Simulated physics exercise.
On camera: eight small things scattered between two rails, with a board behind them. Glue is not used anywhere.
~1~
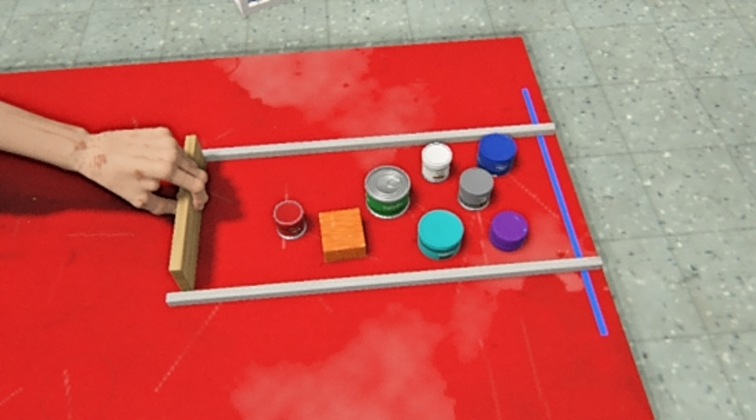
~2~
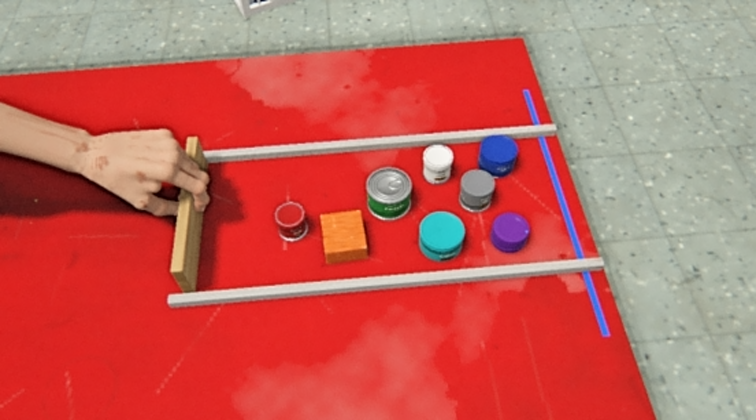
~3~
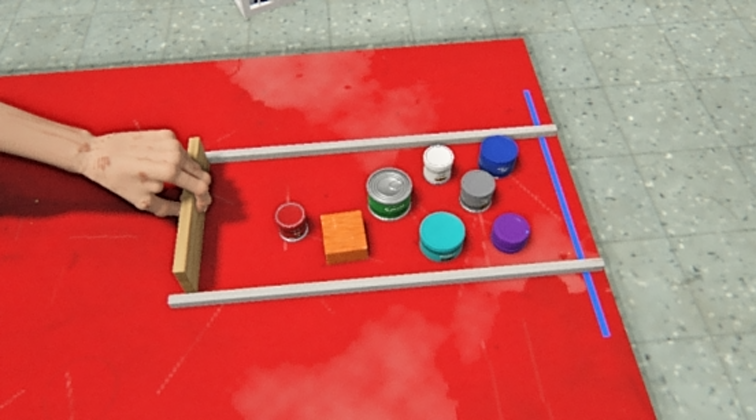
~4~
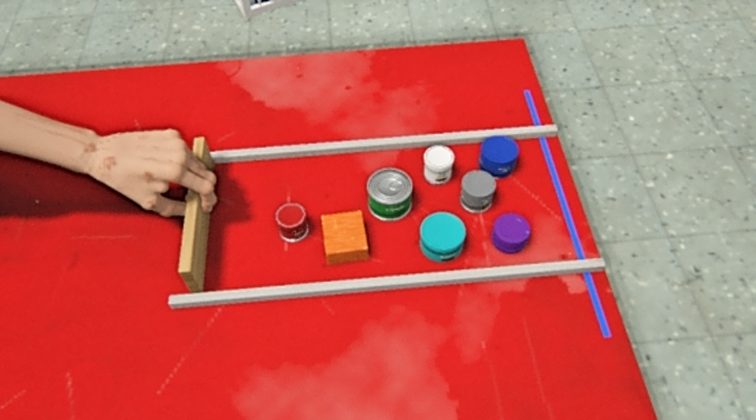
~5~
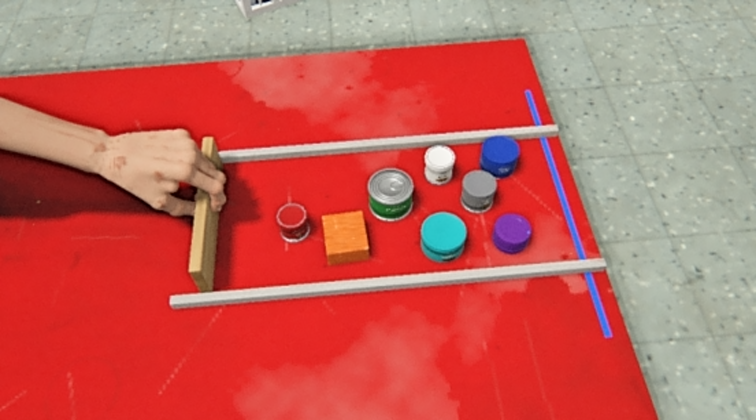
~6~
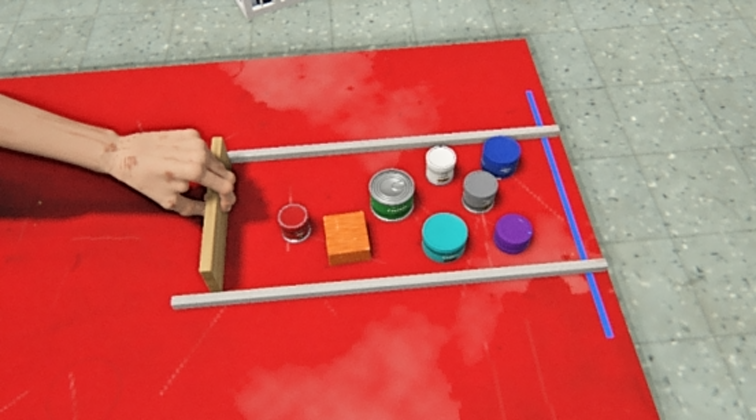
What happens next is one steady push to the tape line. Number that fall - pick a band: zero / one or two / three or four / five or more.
Band: Five or more.
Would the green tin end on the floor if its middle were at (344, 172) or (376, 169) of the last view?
Result by position: It leaves the top / leaves the top.
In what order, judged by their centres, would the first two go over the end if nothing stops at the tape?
Going first: The purple lid, and next the turquoise tub.
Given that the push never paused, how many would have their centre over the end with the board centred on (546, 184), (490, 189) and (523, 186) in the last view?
4; 0; 2.
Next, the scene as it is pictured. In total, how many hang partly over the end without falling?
In total, 2 of them.
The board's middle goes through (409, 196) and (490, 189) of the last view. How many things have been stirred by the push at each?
Well, it's 6 at the first one and 8 at the second.
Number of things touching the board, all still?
2 of them.
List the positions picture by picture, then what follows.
The first picture shows blue tub (496, 155); purple lid (508, 232); grey tin (475, 190); board (190, 211); tape (559, 194).
The second picture shows purple lid (510, 233); red pot (292, 222).
The third picture shows grey tin (477, 192); orange block (344, 237).
The fourth picture shows blue tub (498, 157); white pot (438, 166).
The fifth picture shows purple lid (511, 234); board (208, 212).
The sixth picture shows blue tub (500, 158); purple lid (513, 234); grey tin (479, 192); board (217, 212); tape (563, 196).
Early on, none off yet; blue tub at rest near (500, 158); purple lid at rest near (513, 234); grey tin at rest near (479, 192).
A while later, none off yet; blue tub at rest near (500, 158); purple lid travelled about its own width near (563, 221); grey tin travelled about its own width near (515, 195).
Finally, the number that fall off is five or more; lost, orange block, green tin, turquoise tub, grey tin, purple lid and blue tub.
